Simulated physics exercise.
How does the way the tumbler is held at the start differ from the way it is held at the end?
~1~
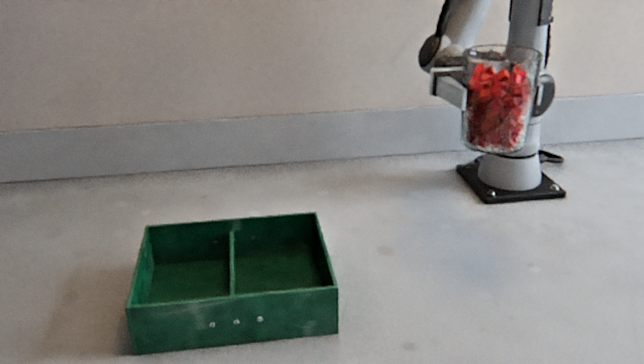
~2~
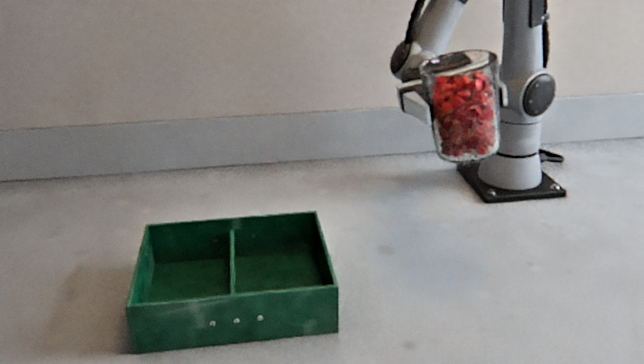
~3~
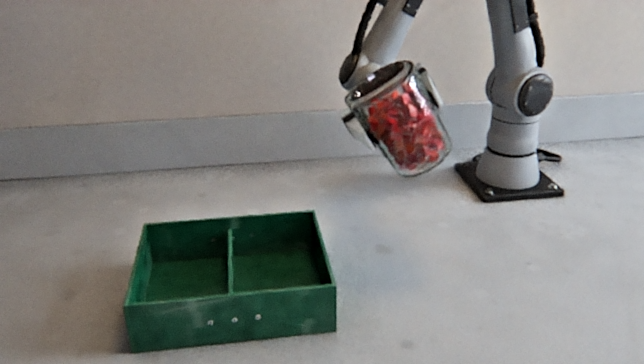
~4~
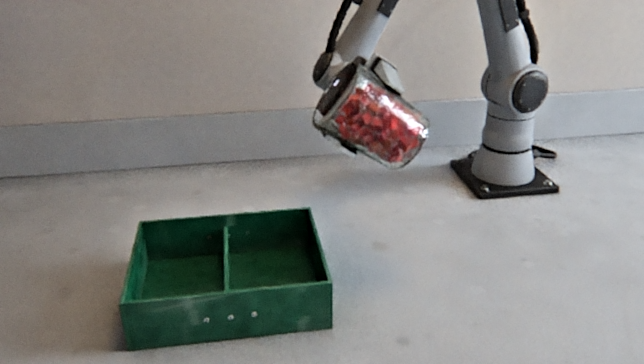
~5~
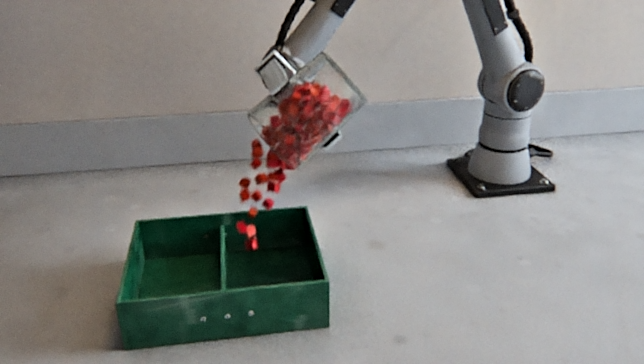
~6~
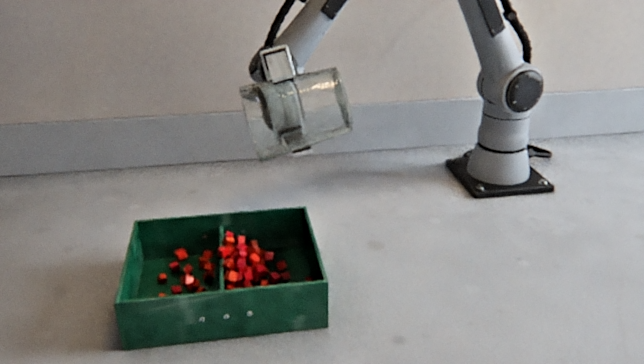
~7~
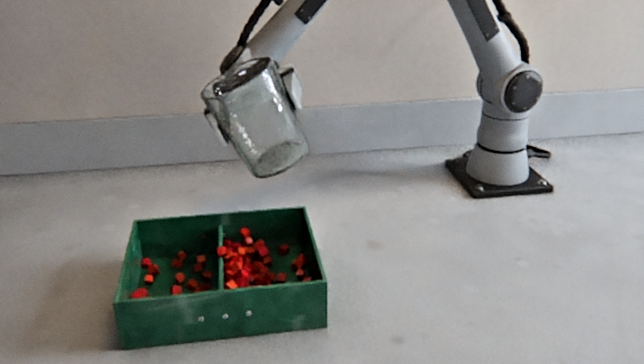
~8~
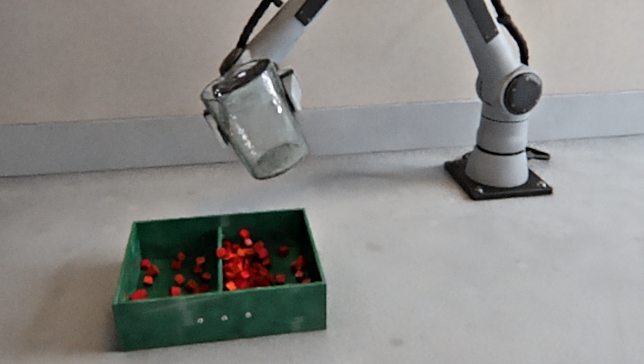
At the start the robot arm holds the tumbler upright, while at the end it holds the tumbler in a leaning position.
